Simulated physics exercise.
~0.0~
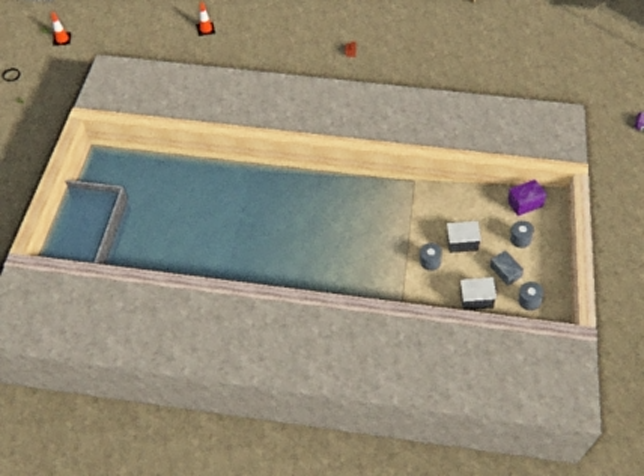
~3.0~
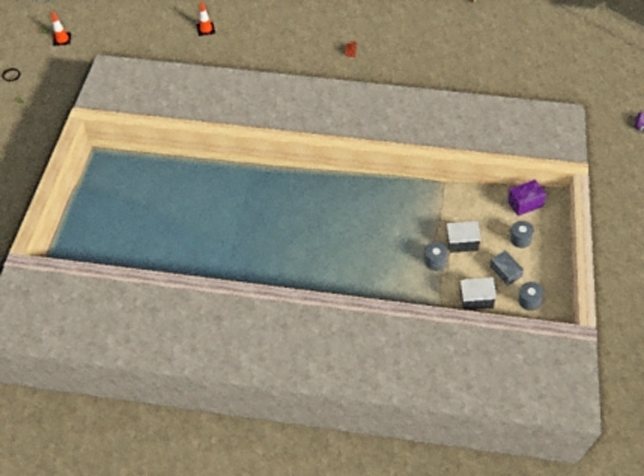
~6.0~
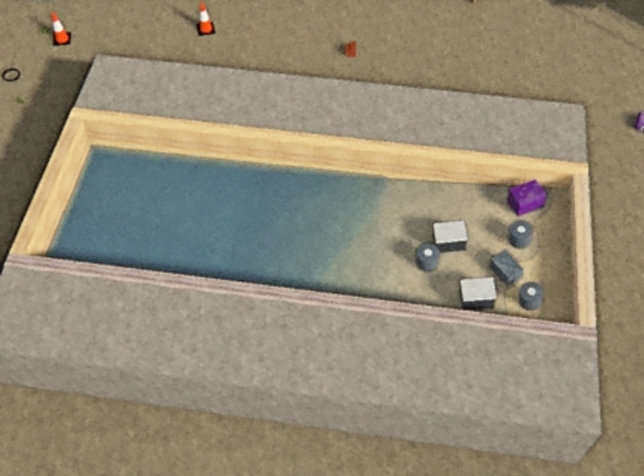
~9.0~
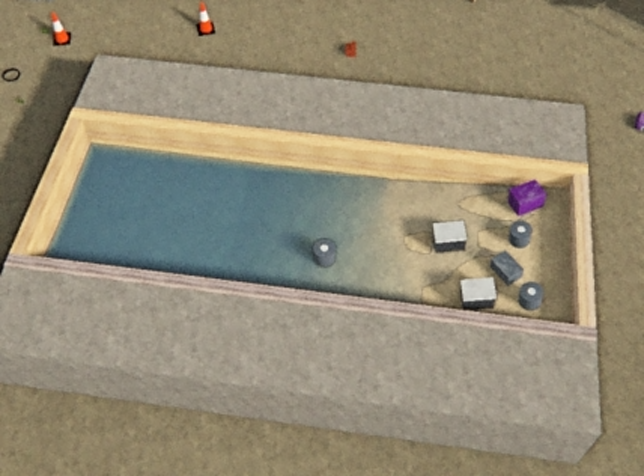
Water in a walled sandy basin surges right, then recedes, carrying one gray container left.
